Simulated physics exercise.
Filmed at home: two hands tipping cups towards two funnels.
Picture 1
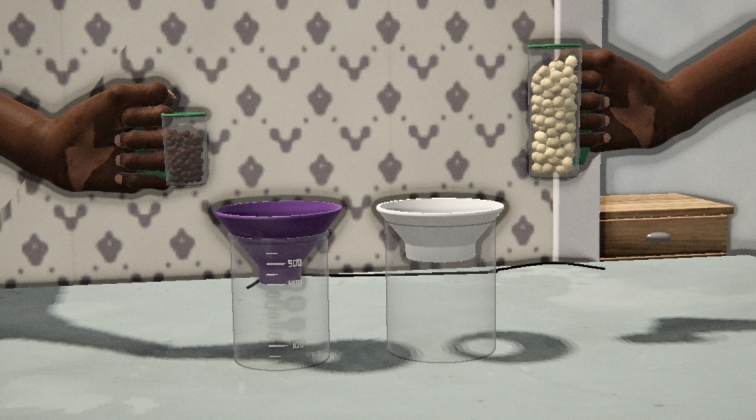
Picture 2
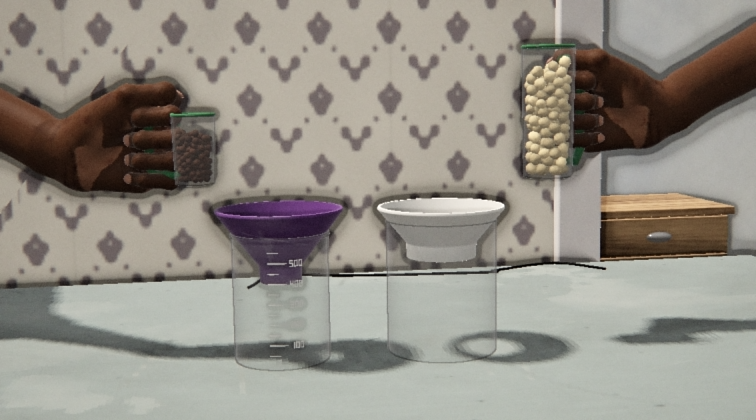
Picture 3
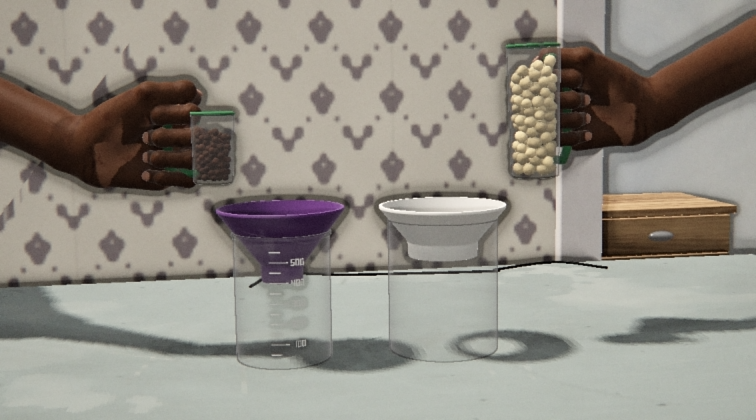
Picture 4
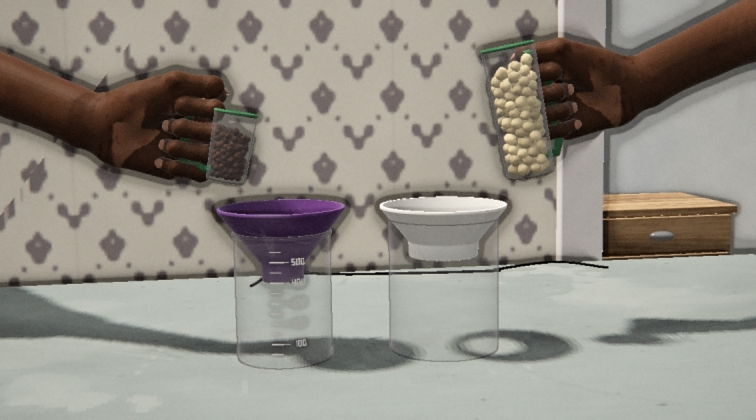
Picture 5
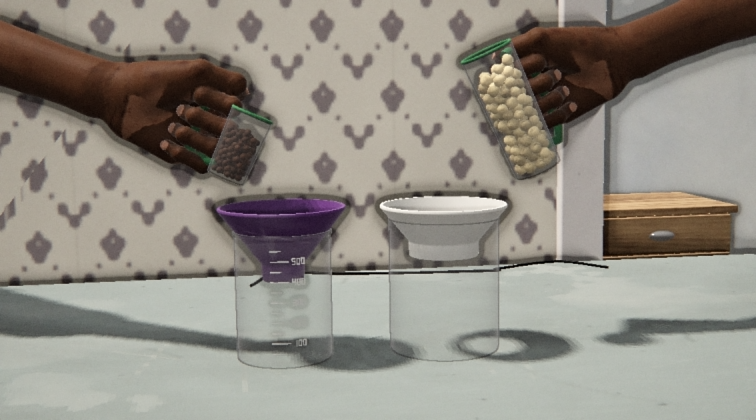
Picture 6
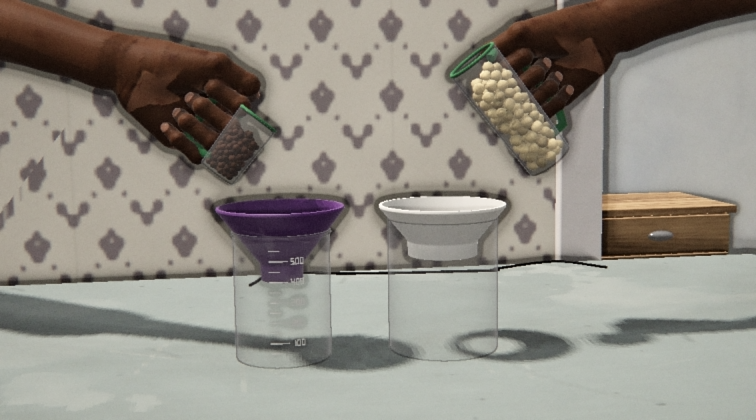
In a room with patterned wallpaper, two hands hold clear cups, small dark berries on the left and pale round nuts on the right, above a purple funnel and a white one. The hands move inward with the cups upright, then steadily tilt them toward each other.
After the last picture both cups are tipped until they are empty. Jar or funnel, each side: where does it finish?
Left: In the jar; right: In the jar.
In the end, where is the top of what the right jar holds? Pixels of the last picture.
The topmost pieces come to rest close to (461, 320).
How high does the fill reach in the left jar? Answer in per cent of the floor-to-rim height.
Estimated value: Around 10 per cent.
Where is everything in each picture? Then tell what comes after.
In the first frame, left funnel at (278, 219), outlet at (280, 281), about 6 pieces wide; left cup at (185, 149), holding allspice berries; right funnel at (440, 216), outlet at (440, 256), about 6 pieces wide; right cup at (554, 112), holding macadamia nuts.
In the second frame, left cup at (194, 149), upright; right cup at (548, 112), upright.
In the third frame, left cup at (213, 148), upright; right cup at (534, 111), upright.
In the fourth frame, left cup at (231, 147), tipped 11°; right cup at (519, 111), tipped 11°.
In the fifth frame, left cup at (239, 146), tipped 25°; right cup at (512, 111), tipped 25°.
In the sixth frame, left funnel at (281, 217), outlet at (282, 279); left cup at (238, 146), tipped 39°; right funnel at (442, 214), outlet at (443, 255); right cup at (511, 111), tipped 39°.
Then, 0.40 s after the last picture, left, all still in the cup; right, all still in the cup.
Then, 0.76 s after the last picture, left, most still in the cup, a small part in or over the funnel, a stray few down in the jar; right, nearly all still in the cup, a small part in or over the funnel, a stray few down in the jar.
Then, 1.06 s after the last picture, left, a small part still in the cup, about a third in or over the funnel, about half down in the jar; right, about a third still in the cup, about a third in or over the funnel, about a third down in the jar.
At rest, left, all down in the jar; right, all down in the jar.
